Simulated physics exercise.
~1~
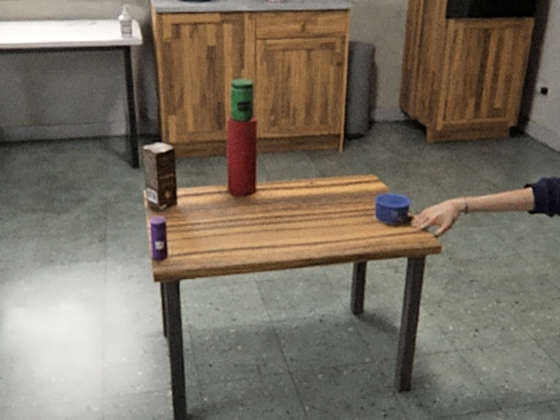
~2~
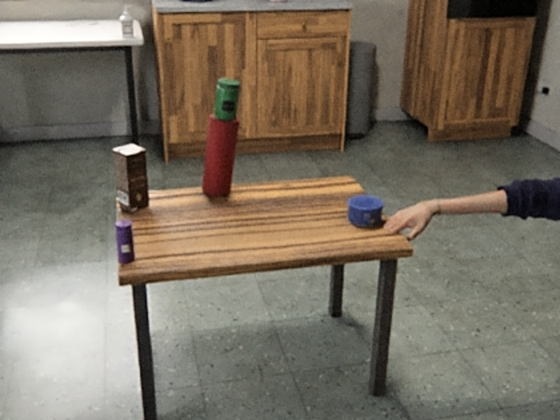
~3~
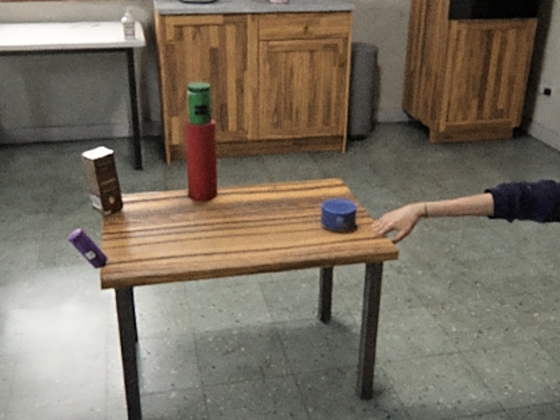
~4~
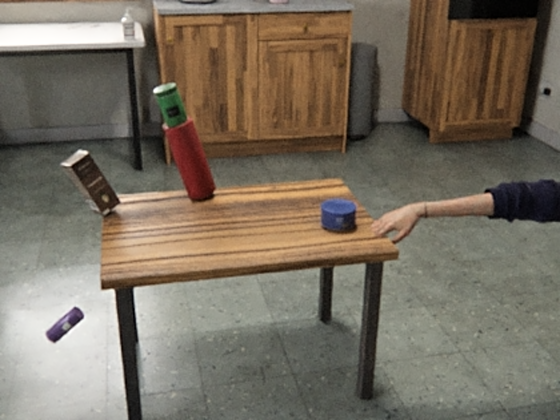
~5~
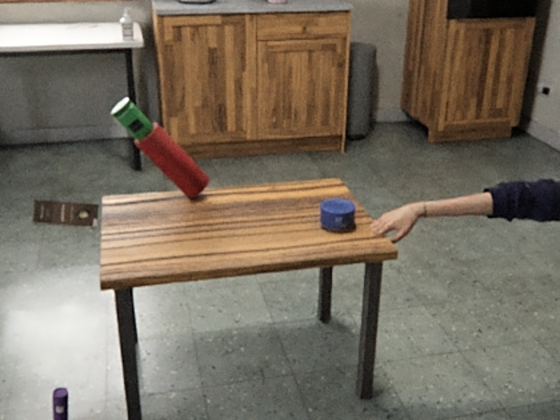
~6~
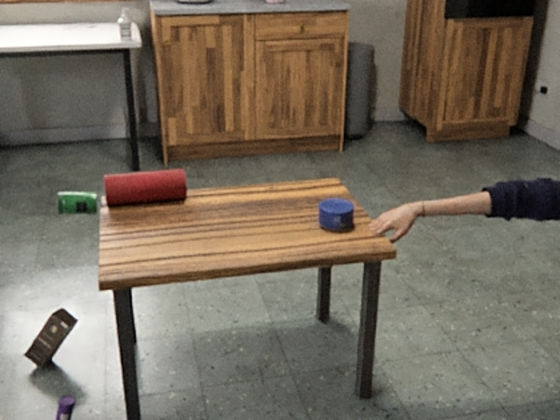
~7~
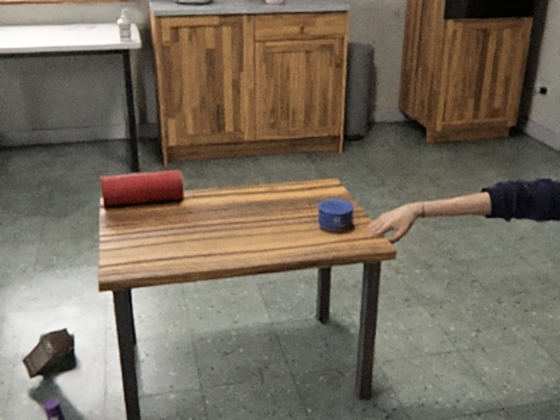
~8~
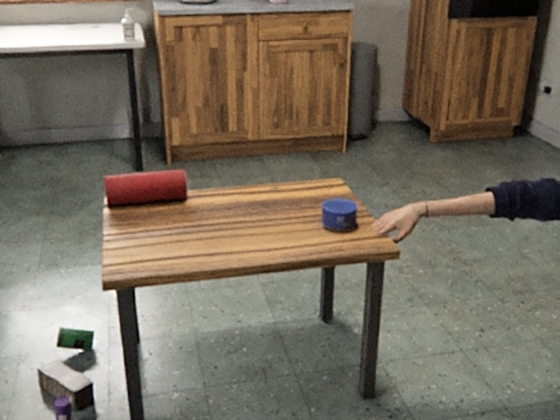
In the video, a hand at the right edge of a small wooden table accompanies its leftward slide and stop; a purple shaker, brown carton and green jar fall off the left side, while a red roll topples onto its side and a blue tub stays upright.
